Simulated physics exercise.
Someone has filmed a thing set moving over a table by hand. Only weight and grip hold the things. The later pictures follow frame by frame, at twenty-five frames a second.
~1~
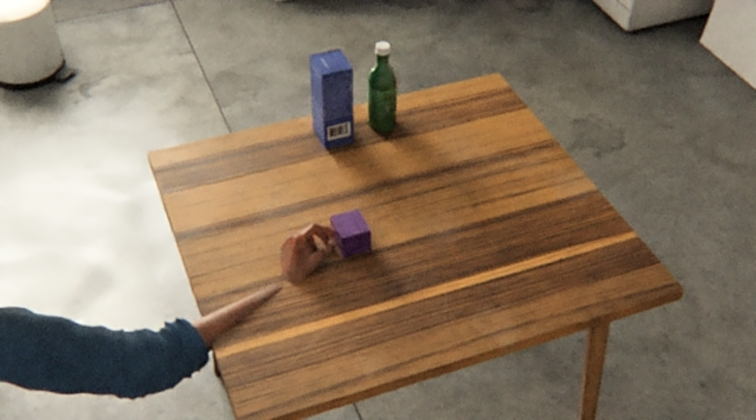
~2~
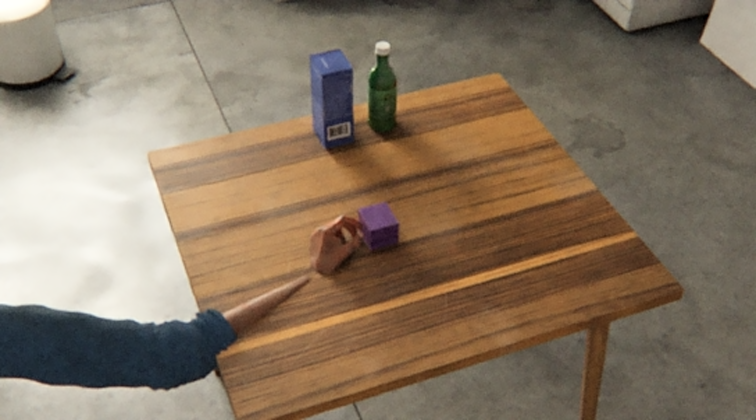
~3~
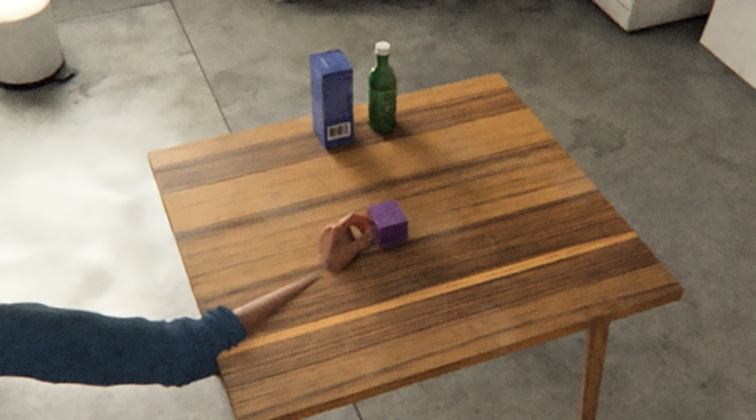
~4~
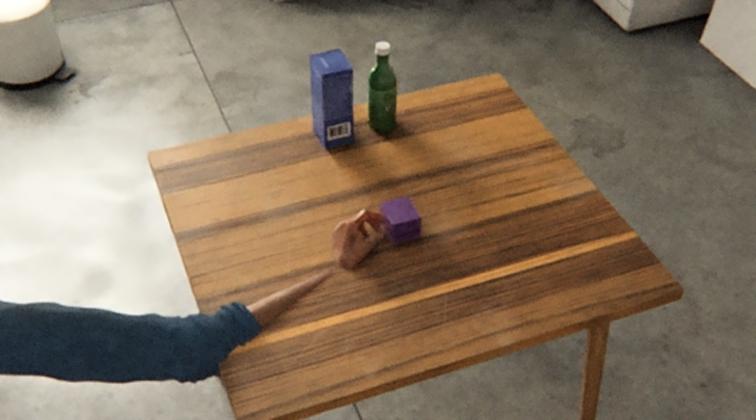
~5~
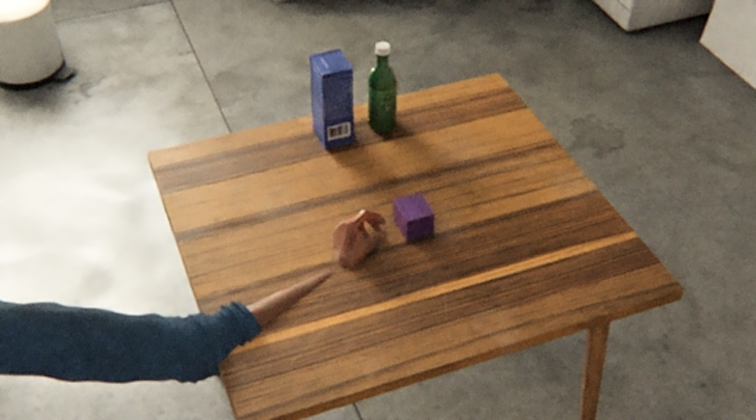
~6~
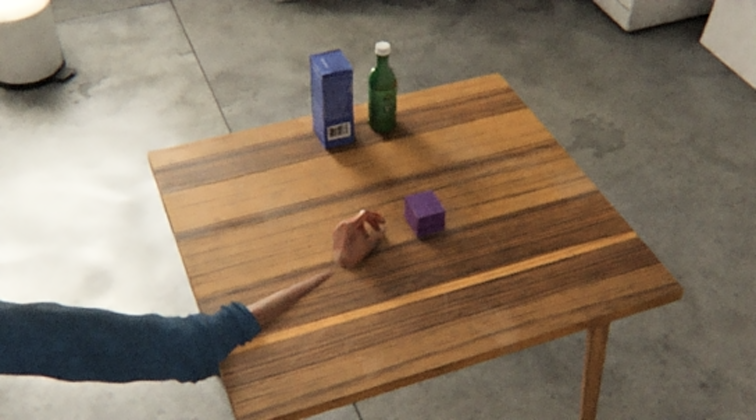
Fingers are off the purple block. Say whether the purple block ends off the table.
The purple block stays on the table.
Then, 0.10 s later than the last frame, purple block moved about its own width near (441, 209).
Then, 0.30 s later than the last frame, purple block moved about its own width near (444, 208).
When it is over, moved from the start, purple block. End places, in pixels of the last picture, purple block near (444, 208).
